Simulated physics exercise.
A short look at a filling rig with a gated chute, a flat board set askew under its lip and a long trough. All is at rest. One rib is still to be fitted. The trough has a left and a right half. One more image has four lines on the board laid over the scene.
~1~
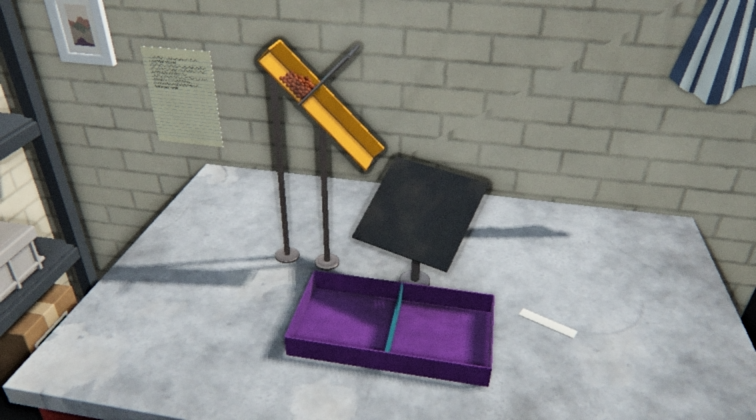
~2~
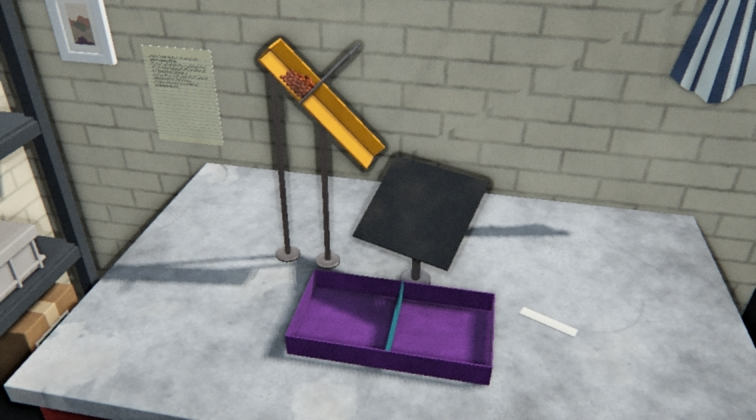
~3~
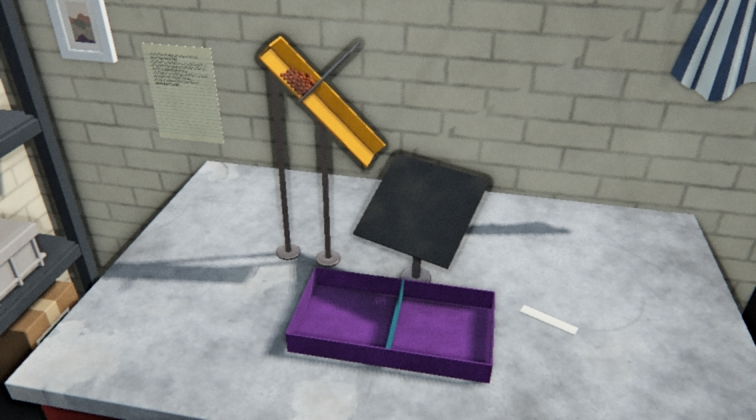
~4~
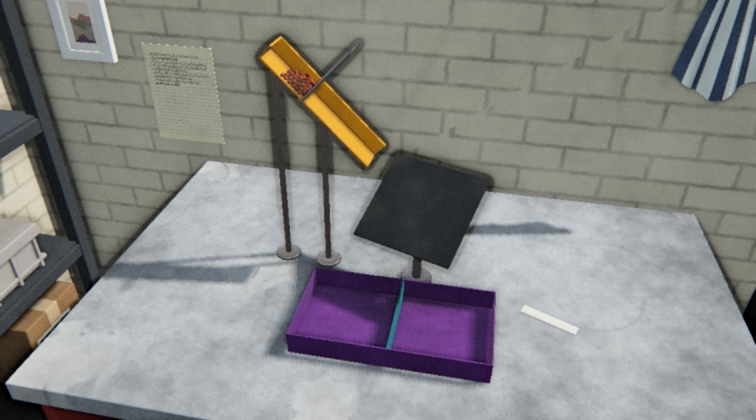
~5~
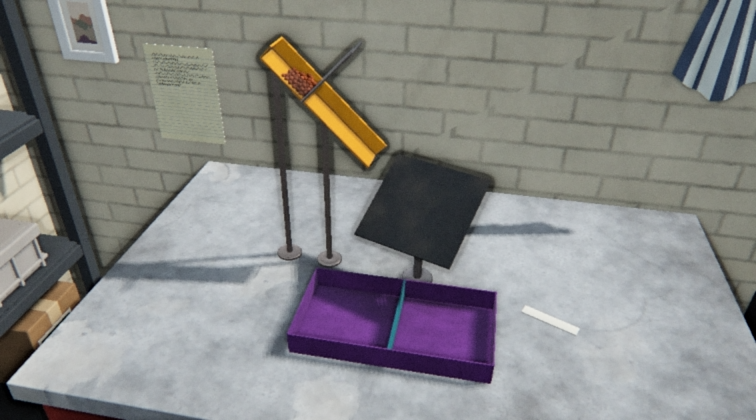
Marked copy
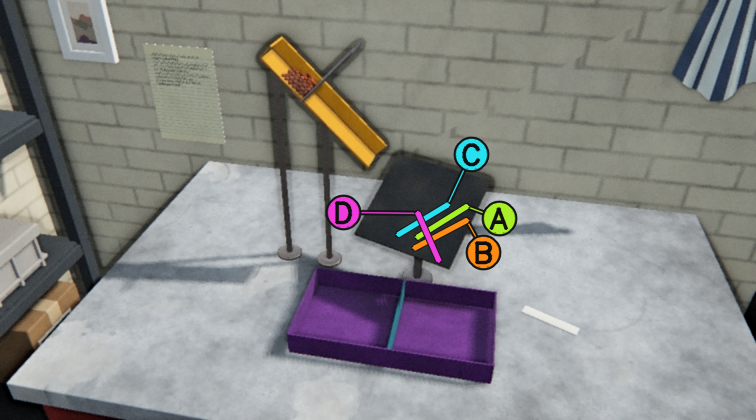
Reddish pellets resting behind a gate in a sloping yellow chute, above a tilted black board and a divided purple trough.
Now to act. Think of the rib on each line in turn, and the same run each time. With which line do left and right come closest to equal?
Best: D.
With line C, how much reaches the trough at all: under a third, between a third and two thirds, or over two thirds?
Over two thirds.
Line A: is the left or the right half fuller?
The left half.
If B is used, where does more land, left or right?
The left half.
On the marked copy, line A from (466, 206) to (417, 237); line B from (466, 220) to (414, 247); line C from (447, 205) to (398, 234); line D from (417, 213) to (438, 260).
Choosing A, of what is caught, nearly all in the left half, a small part in the right.
Choosing B, of what is caught, nearly all in the left half, a small part in the right.
Choosing C, of what is caught, nearly all in the left half, a stray few in the right.
Choosing D, of what is caught, about half in the left half, about half in the right.
